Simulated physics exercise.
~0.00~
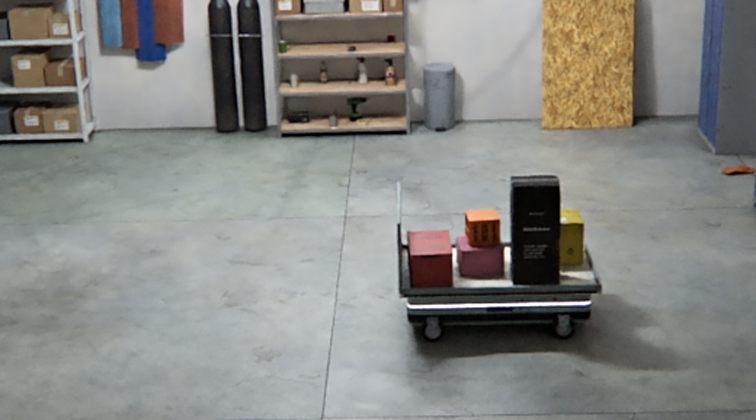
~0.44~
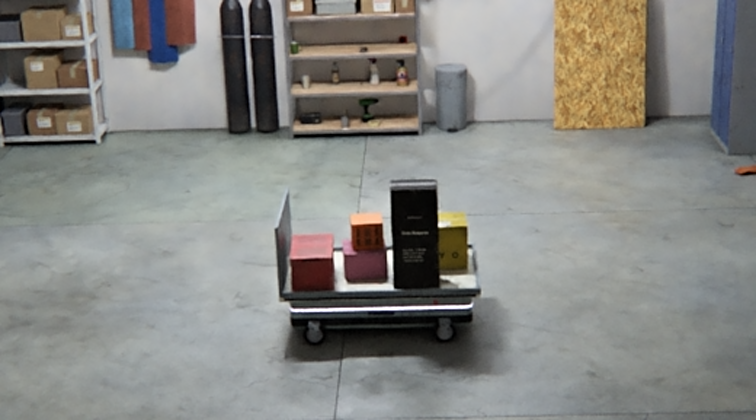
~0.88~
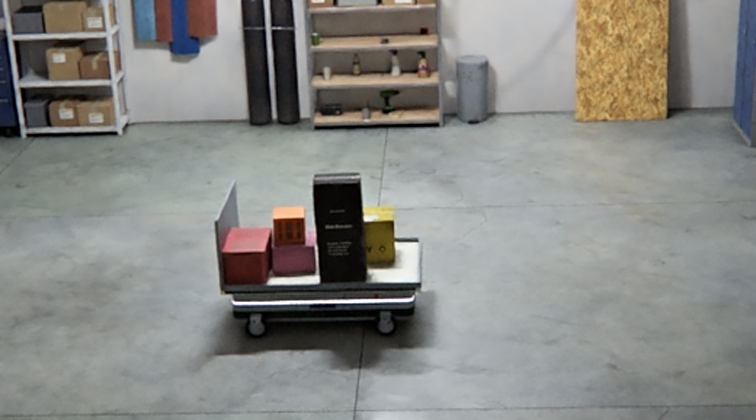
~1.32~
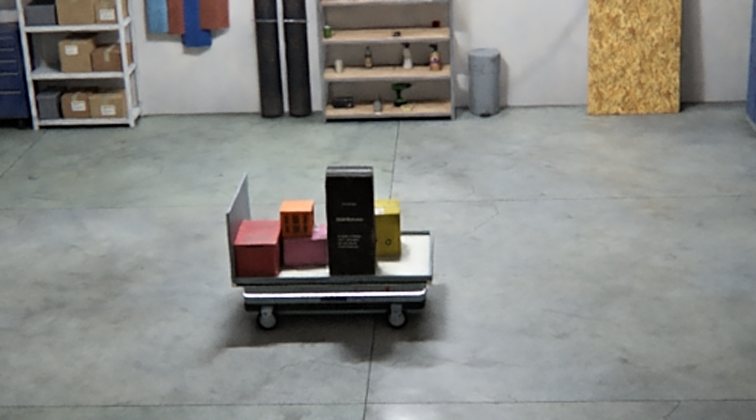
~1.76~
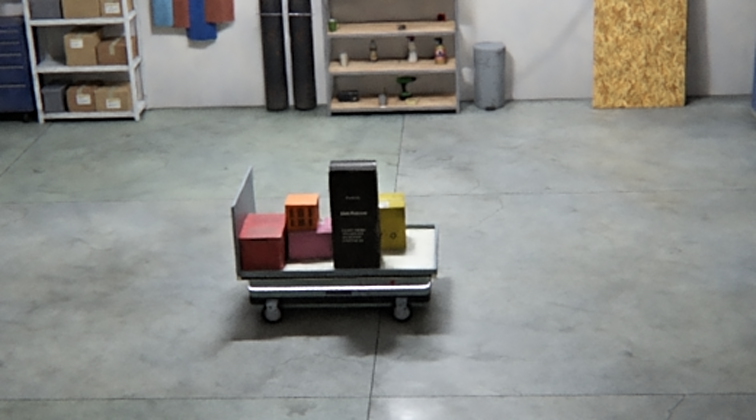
A flat cart loaded with five items rolls left across the grey concrete floor of a workshop, seen from slightly above and side-on. A tall board stands at its left end, with a red tote behind it, an orange crate above a pink parcel, an upright black box and a yellow box to the right. Shelves, dark cylinders, a grey bin and a speckled wooden panel line the back wall. The cart travels left past the floor seam as the view pans slightly left, then comes to a stop. It ends at rest with everything still aboard and the black box upright.
